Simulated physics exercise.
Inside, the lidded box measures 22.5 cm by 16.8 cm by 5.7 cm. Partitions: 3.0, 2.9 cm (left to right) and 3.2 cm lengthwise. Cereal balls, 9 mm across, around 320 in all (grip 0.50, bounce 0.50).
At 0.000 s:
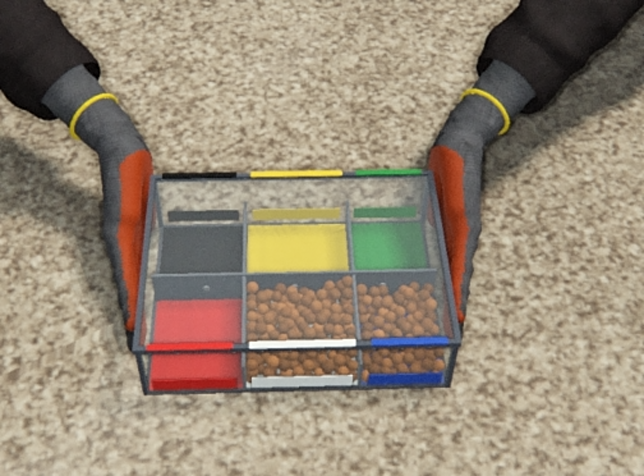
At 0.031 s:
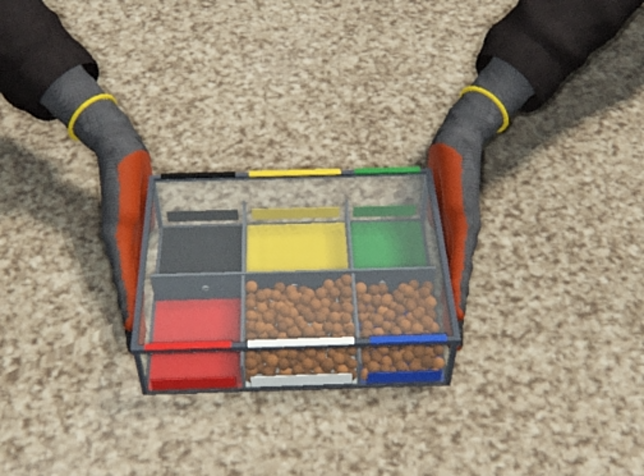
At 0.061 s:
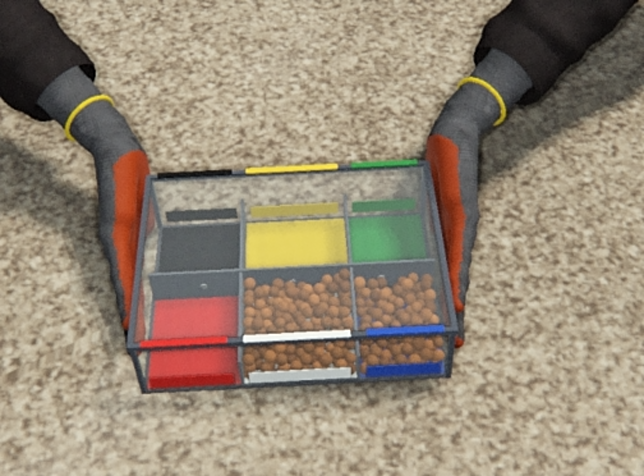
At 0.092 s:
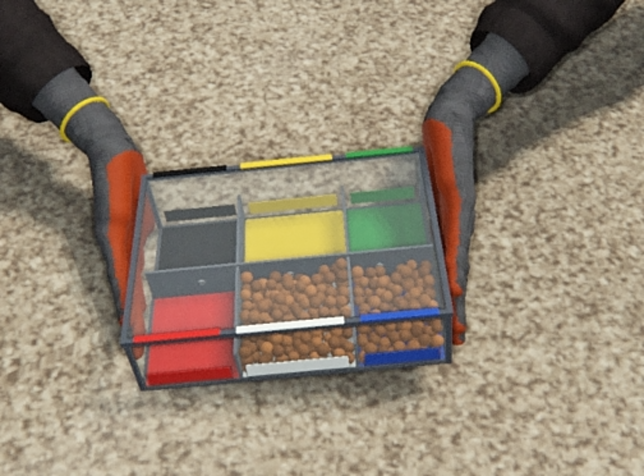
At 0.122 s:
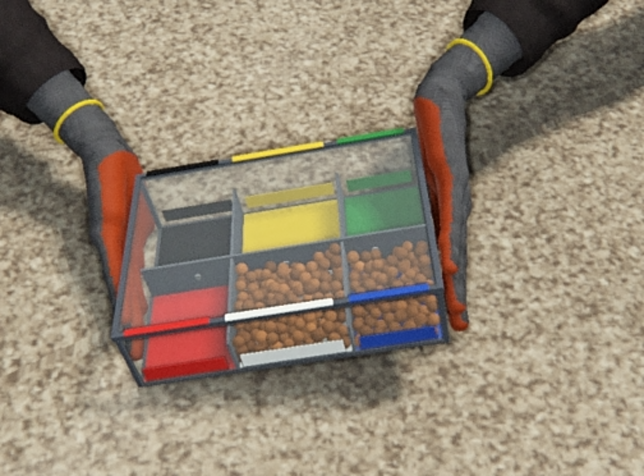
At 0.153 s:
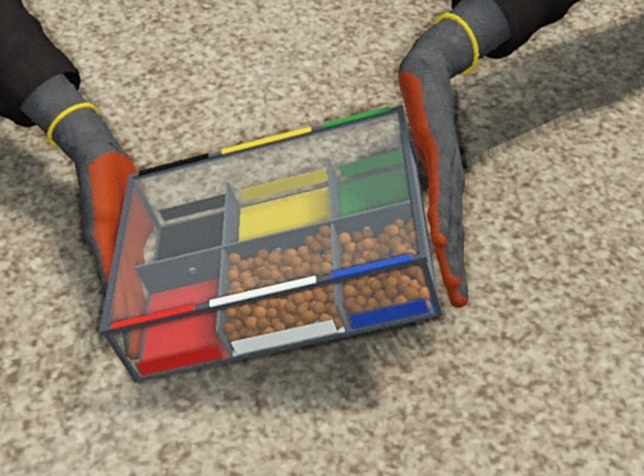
Two gloved hands held a clear divided box with brown balls in the white and blue front compartments, then tilted it, raising the right side higher than the left.
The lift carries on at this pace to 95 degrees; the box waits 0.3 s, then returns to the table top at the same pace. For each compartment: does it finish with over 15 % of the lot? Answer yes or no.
Red yes, blue no, green no, yellow no, white no, black yes.
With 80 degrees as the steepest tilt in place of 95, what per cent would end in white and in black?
In that case white 20; black 45.
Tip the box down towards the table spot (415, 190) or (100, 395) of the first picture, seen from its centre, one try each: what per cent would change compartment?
About 70 and 70 per cent.
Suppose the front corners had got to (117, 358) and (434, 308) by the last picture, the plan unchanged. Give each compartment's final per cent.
Red 60; blue 5; green 0; yellow 0; white 30; black 0.
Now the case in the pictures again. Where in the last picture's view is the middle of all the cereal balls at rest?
Around (190, 283).
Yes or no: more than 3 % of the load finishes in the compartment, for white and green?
White yes; green no.
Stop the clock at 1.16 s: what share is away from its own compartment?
Some 90 per cent.
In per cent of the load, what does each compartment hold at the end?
Red 35, blue 0, green 0, yellow 0, white 10, black 55.
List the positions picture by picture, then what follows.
Box tilt 0 degrees, front corners at (139, 348) and (455, 341); blue 40 %, white 60 %, in the first frame.
Box tilt 1 degrees, front corners at (137, 348) and (454, 338), in the second frame.
Box tilt 3 degrees, front corners at (133, 345) and (451, 328), lowest corner left back, in the third frame.
Box tilt 7 degrees, front corners at (127, 341) and (447, 311), lowest corner left back, in the fourth frame.
Box tilt 12 degrees, front corners at (118, 335) and (437, 287), lowest corner left back, in the fifth frame.
Box tilt 18 degrees, front corners at (106, 329) and (421, 257), lowest corner left back; blue 40 %, white 60 %. The box's pace is about 195 degrees a second, in the sixth frame.
After 0.76 s, tilt 95 degrees; red 30 %, blue 5 %, yellow 5 %, white 20 %, black 35 %.
Then, at 1.16 s, tilt 56 degrees; red 35 %, white 10 %, black 55 %.
After 1.65 s, tilt 0 degrees; red 35 %, white 10 %, black 55 %.
At rest (2.0 s), red 35 %, blue 0 %, green 0 %, yellow 0 %, white 10 %, black 55 %.
